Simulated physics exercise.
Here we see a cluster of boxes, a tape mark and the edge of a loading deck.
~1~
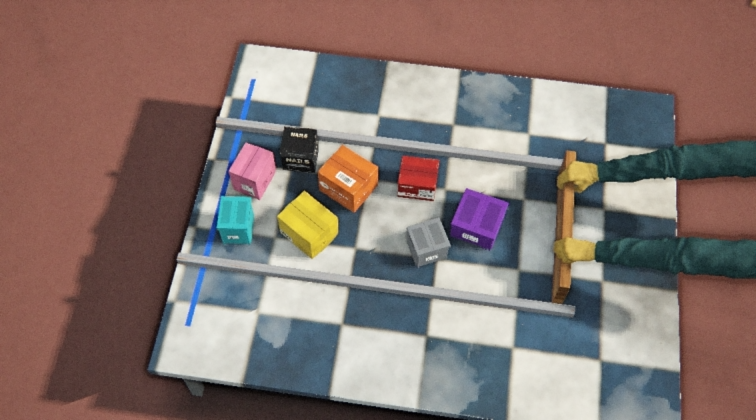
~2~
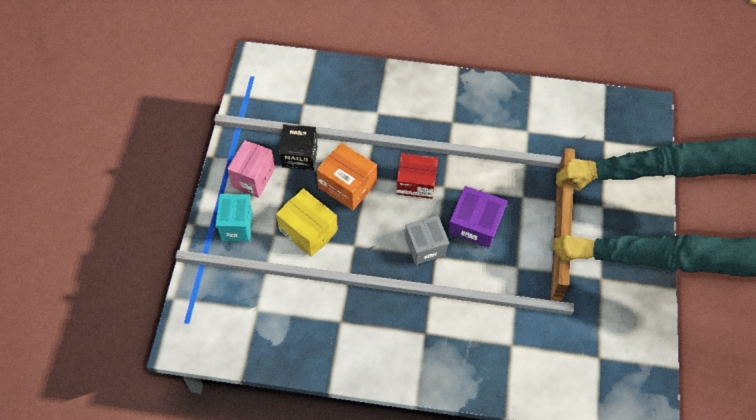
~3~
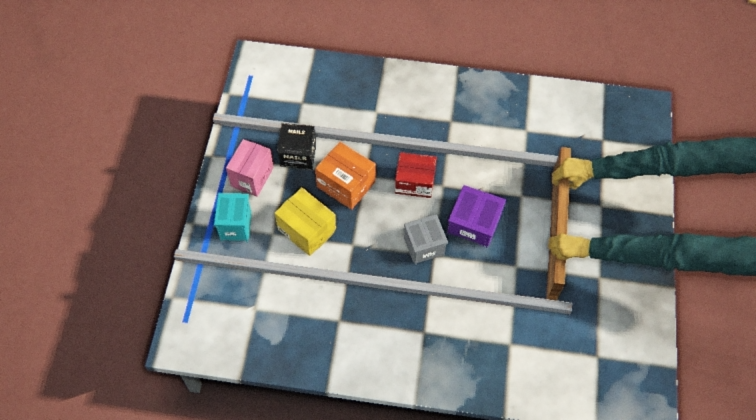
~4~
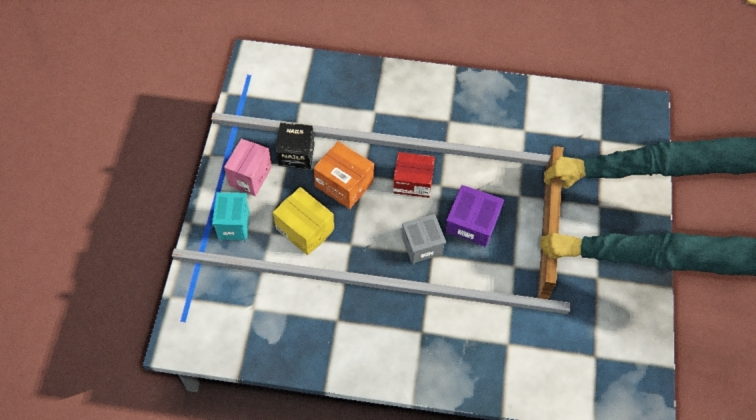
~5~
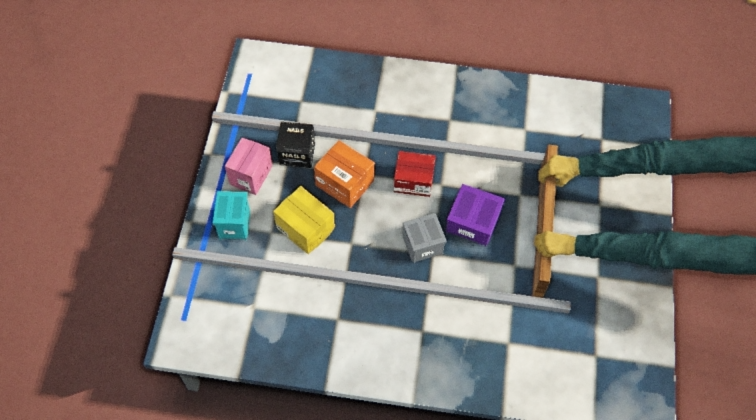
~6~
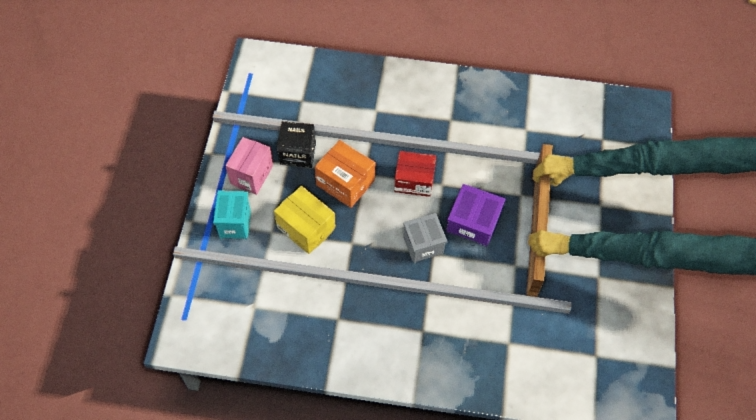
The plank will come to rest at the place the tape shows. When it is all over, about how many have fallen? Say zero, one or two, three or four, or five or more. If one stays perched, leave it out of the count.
When it is all over, the number fallen is five or more.
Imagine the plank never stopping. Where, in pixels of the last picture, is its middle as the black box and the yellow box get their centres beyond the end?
I'd say about (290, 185) for the first one and about (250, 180) for the second.
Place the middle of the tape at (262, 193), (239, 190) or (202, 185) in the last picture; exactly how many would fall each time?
Per try: 3; 5; 8.
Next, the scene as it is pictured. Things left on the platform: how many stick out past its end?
You'd get 3.
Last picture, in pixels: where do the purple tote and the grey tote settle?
Reading them off: First (196, 181); then (191, 221).
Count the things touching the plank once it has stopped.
At rest, 3 are in contact.
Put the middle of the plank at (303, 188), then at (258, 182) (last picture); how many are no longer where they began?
Counts: 8, 8.
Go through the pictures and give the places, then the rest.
The first frame shows turquoise tote (236, 221); pink parcel (253, 172); black box (300, 150); plank (564, 227); tape (223, 193).
The second frame shows pink parcel (252, 169); grey tote (426, 241).
The third frame shows black box (297, 146); yellow box (306, 222).
The fourth frame shows turquoise tote (232, 217); purple tote (474, 216).
The fifth frame shows pink parcel (249, 167); orange parcel (345, 174).
The sixth frame shows turquoise tote (233, 216); pink parcel (250, 166); black box (297, 145); plank (540, 220); tape (220, 187).
A little later, none off yet; turquoise tote at rest near (233, 216); pink parcel at rest near (250, 166); black box at rest near (297, 145).
Next, none off yet; turquoise tote at rest near (233, 216); pink parcel at rest near (250, 166); black box shifted about its own width near (274, 137).
Later still, none off yet; turquoise tote shifted about its own width near (177, 214); pink parcel tilted well over near (175, 162); black box shifted well along near (200, 124).
When it is over, the number that fall off is five or more; down, orange parcel, yellow box, black box, pink parcel and turquoise tote.
